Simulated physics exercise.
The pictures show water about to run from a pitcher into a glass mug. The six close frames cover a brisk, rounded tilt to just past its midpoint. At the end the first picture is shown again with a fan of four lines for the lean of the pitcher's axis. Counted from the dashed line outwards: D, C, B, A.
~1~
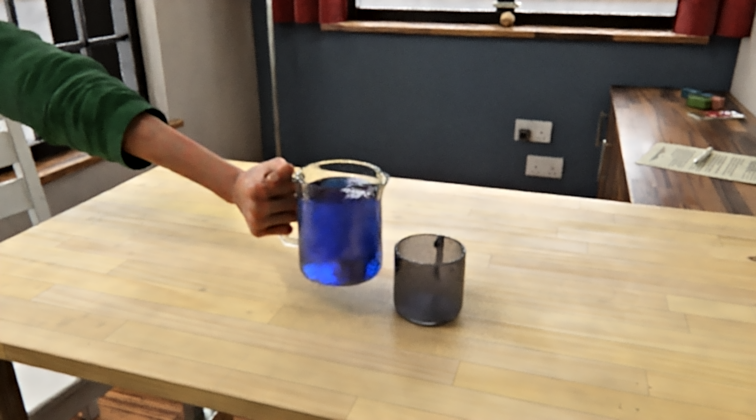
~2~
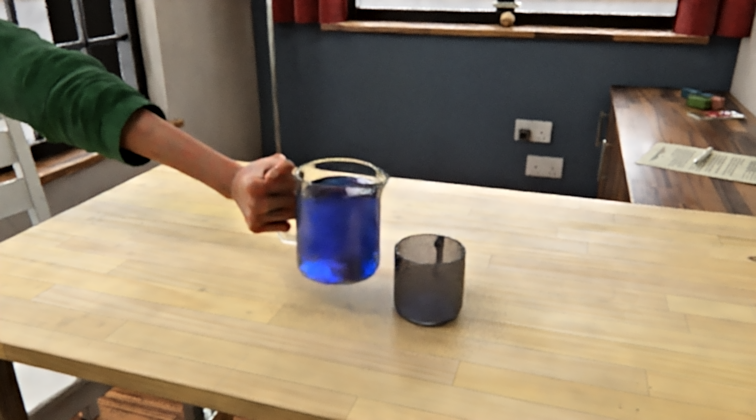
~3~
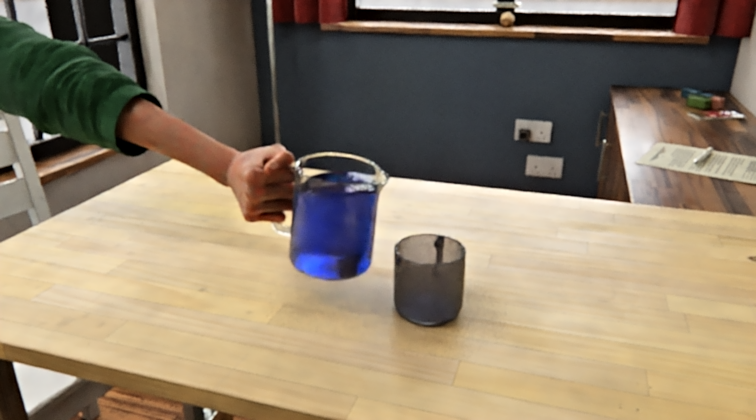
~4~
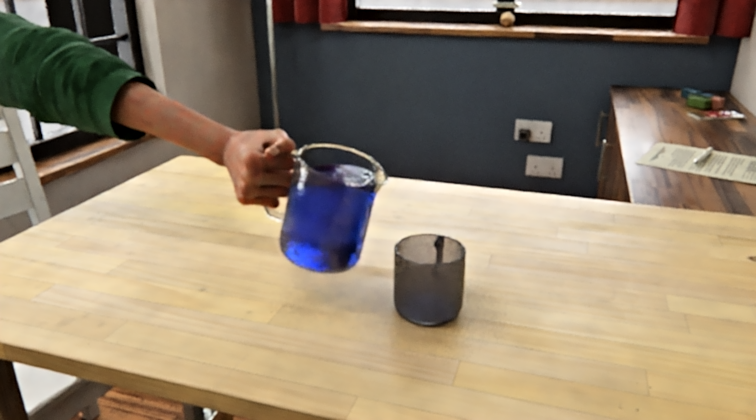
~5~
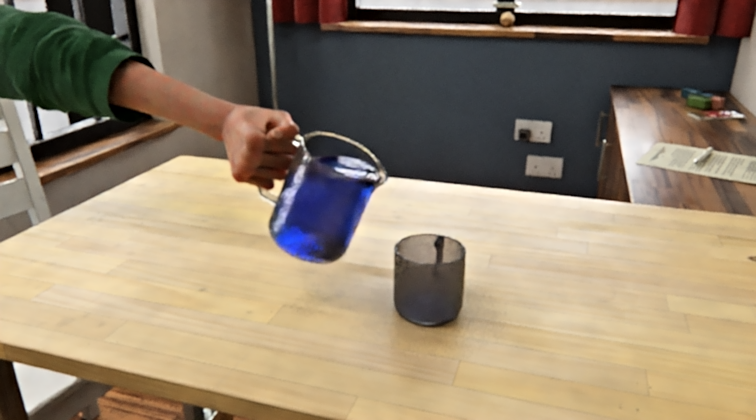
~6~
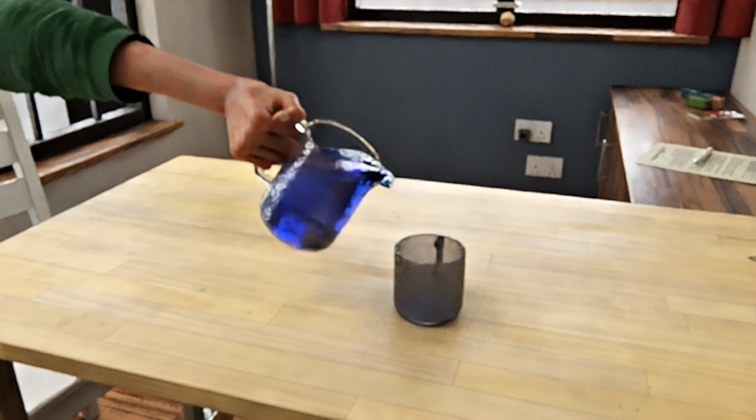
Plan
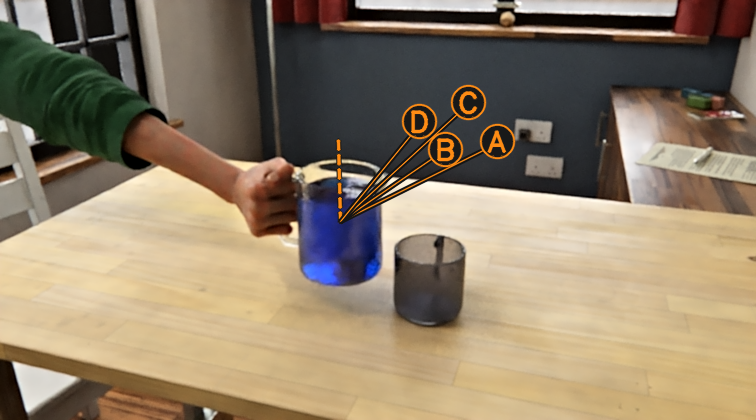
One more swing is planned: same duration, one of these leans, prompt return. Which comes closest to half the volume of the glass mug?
The best mark is B.
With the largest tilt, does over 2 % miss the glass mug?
No, it does not.
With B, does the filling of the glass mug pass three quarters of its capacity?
No.
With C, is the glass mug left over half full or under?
Under half.
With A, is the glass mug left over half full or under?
Over half.
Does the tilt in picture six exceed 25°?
Yes, it does.
On the marked copy, A at (483, 150); B at (431, 159); C at (456, 114); D at (410, 136).
With A, the glass mug ends with about 69 % of what it can hold.
With B, the glass mug ends with about 49 % of what it can hold.
With C, the glass mug ends with about 33 % of what it can hold.
With D, the glass mug ends with about 19 % of what it can hold.
